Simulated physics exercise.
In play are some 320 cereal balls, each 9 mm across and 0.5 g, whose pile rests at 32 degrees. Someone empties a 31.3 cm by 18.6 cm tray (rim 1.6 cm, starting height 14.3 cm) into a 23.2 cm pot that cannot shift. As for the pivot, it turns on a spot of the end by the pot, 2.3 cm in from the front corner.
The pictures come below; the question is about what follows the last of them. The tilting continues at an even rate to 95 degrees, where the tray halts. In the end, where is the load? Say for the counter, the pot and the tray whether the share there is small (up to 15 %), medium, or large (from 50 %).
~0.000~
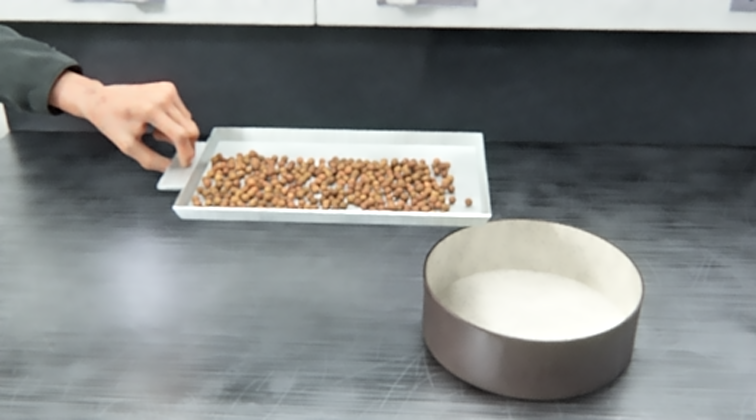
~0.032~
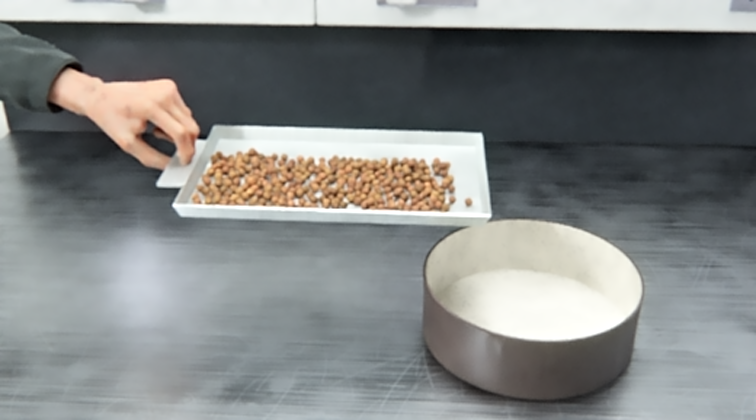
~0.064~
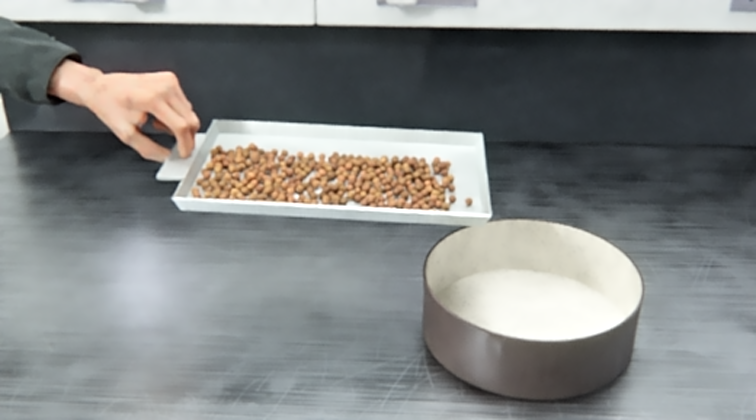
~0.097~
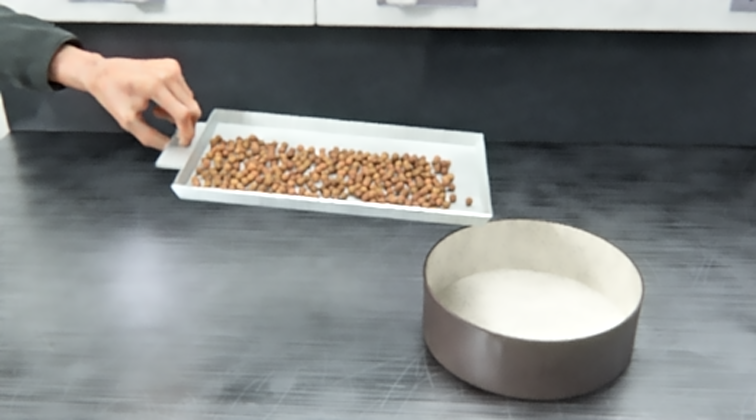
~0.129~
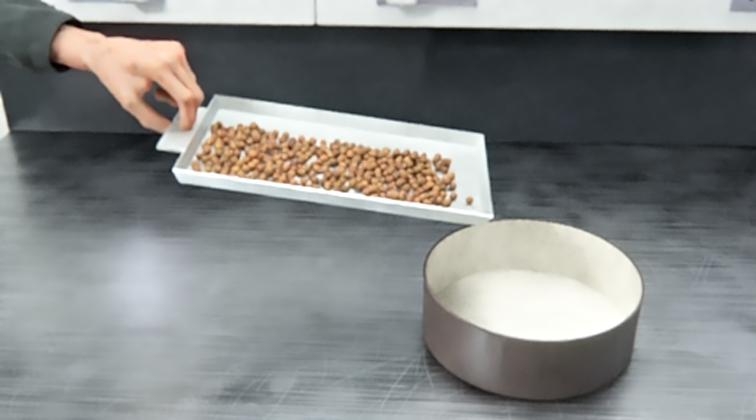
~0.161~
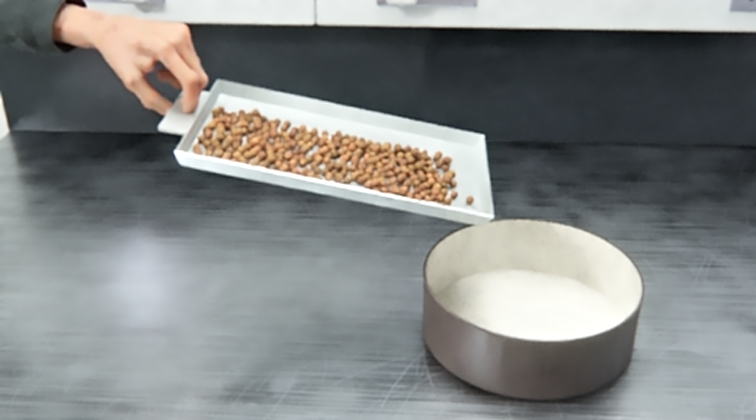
Counter: Medium. Pot: Large. Left on the tray: Small.
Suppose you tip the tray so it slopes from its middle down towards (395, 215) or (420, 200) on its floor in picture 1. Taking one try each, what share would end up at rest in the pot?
Approximately 80 percent, then 100 percent.
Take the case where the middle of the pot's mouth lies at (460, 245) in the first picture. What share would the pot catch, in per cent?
70 %.
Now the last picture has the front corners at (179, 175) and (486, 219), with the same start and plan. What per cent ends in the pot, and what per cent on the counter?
Pot 55, counter 45.
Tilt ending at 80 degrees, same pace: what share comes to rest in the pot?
That would give about 70 per cent.
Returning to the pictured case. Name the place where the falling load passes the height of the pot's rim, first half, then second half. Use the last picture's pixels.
Earlier half at about (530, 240), later half at about (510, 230) in pixels.
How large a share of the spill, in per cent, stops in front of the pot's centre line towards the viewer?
Share: Roughly 0 %.
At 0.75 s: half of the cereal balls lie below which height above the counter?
About 12 centimetres.
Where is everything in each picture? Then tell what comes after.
The first picture shows tray tilt 0 degrees, front corners at (180, 205) and (484, 213); middle of the pieces at (325, 185); pot at (532, 273).
The second picture shows tray tilt 0 degrees, front corners at (180, 203) and (484, 213); middle of the pieces at (325, 184).
The third picture shows tray tilt 2 degrees, front corners at (180, 196) and (485, 213); middle of the pieces at (325, 180).
The fourth picture shows tray tilt 5 degrees, front corners at (180, 184) and (485, 213), lowest corner right back; middle of the pieces at (325, 174).
The fifth picture shows tray tilt 8 degrees, front corners at (181, 168) and (486, 213), lowest corner right back; middle of the pieces at (326, 166).
The sixth picture shows tray tilt 12 degrees, front corners at (183, 150) and (487, 213), lowest corner right back; middle of the pieces at (328, 157); pot at (532, 273). The tray's pace is about 115 degrees a second.
After 0.51 s, tilt 52 degrees; the tray holds 100 %, the pot 0 %.
Then, at 0.75 s, tilt 79 degrees; the tray holds 40 %, the pot 15 %.
Then, at 1.10 s, tilt 95 degrees; the tray holds 0 %, the pot 70 %.
By 1.6 s all is still; counter 30 %, pot 70 %, tray 0 %.
